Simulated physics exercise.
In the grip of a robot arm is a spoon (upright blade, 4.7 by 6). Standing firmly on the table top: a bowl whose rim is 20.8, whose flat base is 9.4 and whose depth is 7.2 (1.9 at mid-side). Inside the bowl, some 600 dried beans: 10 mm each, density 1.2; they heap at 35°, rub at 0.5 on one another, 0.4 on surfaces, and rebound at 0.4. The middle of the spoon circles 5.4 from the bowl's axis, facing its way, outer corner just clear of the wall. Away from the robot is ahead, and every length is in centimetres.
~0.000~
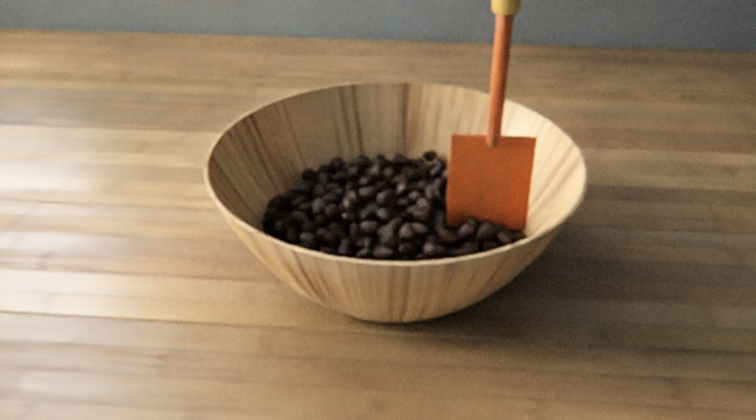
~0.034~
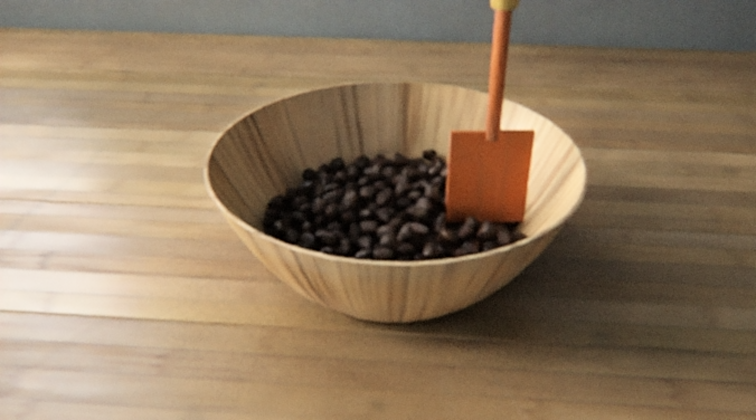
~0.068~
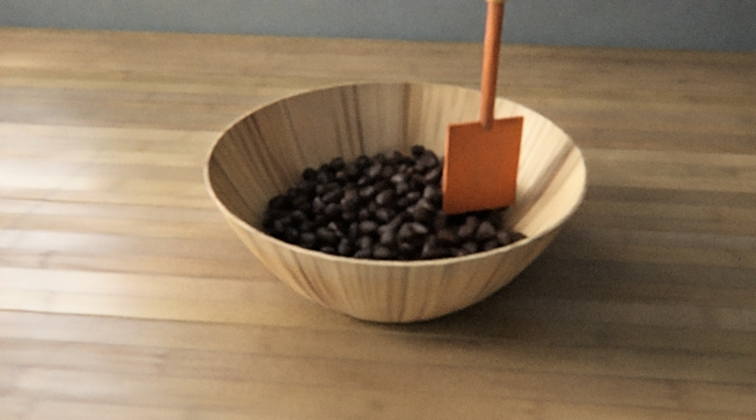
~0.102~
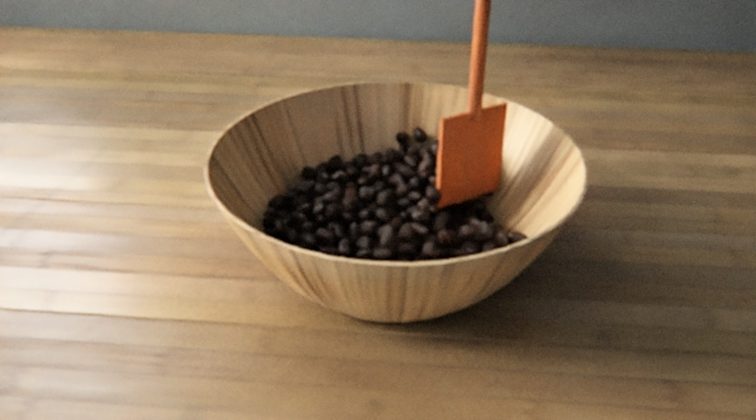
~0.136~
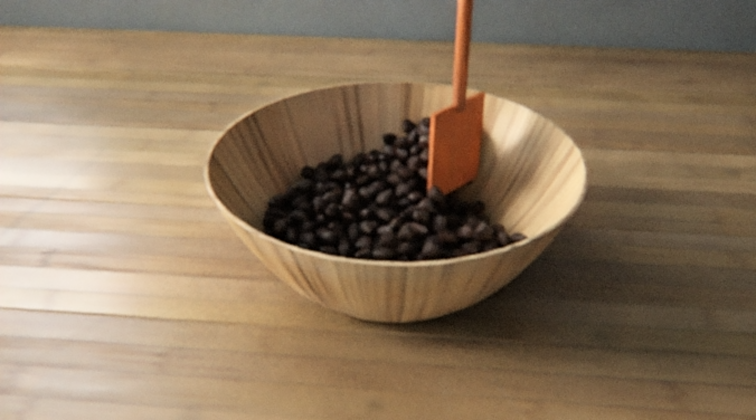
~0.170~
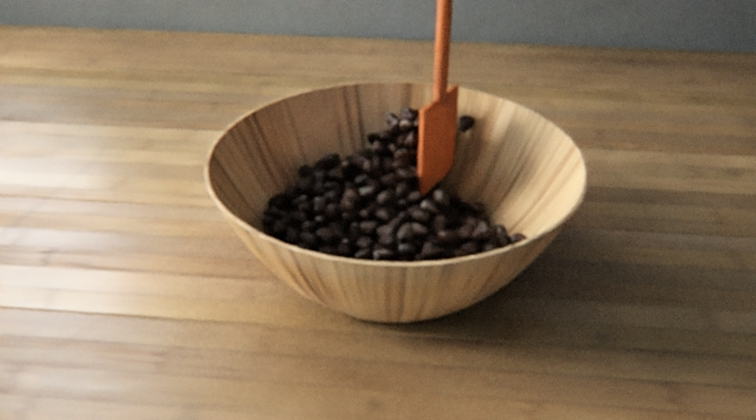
At the start, an orange square-bladed spoon stands upright among dark beans at the right side of a striped wooden bowl on a wooden table. The spoon sweeps toward the back and left, its blade turning nearly edge-on, while beans pile up ahead of it against the bowl's far wall.
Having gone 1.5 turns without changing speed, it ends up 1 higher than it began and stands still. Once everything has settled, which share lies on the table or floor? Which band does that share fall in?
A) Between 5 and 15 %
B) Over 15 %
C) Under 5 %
Answer: C.
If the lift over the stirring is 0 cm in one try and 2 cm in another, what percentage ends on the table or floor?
Estimates: 5 % then 0 %.
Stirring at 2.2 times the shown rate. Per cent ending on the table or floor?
Some 20 per cent.
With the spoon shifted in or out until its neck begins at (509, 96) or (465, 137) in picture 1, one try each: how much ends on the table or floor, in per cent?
Close to 0 and 0 in a hundred.
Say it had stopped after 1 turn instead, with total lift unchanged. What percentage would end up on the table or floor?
It would be around 0 per cent.
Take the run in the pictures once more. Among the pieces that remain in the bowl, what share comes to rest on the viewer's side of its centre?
55 %.
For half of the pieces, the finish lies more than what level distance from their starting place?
Some 4 centimetres or so.
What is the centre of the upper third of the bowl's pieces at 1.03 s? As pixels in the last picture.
Centre, approx.: (398, 164).
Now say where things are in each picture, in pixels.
In the first frame, spoon neck at (496, 111), 0° round; upper third of the load around (388, 214), from x 270 to 520, top at y 155; 596 in the bowl.
In the second frame, spoon neck at (495, 106), 6° round; upper third of the load around (388, 211), from x 270 to 520, top at y 155.
In the third frame, spoon neck at (489, 96), 21° round; upper third of the load around (389, 206), from x 270 to 520, top at y 150.
In the fourth frame, spoon neck at (477, 87), 35° round; upper third of the load around (389, 202), from x 270 to 520, top at y 135.
In the fifth frame, spoon neck at (461, 79), 50° round; upper third of the load around (389, 199), from x 270 to 520, top at y 125.
In the sixth frame, spoon neck at (441, 73), 65° round; upper third of the load around (388, 197), from x 270 to 520, top at y 105; 596 in the bowl.
By 0.60 s, 251° round, highest piece 9 above the table; 591 in the bowl, 3 on the table or floor, 2 in flight or on the tool.
By 1.03 s, 78° round, highest piece 8 above the table; 586 in the bowl, 10 on the table or floor.
By 1.45 s, 180° round, highest piece 6 above the table; 584 in the bowl, 12 on the table or floor.
By 2.15 s, 180° round, highest piece 6 above the table; 584 in the bowl, 12 on the table or floor.
Final count, 584 in the bowl, 12 on the table or floor. That is 2 % on the table or floor.
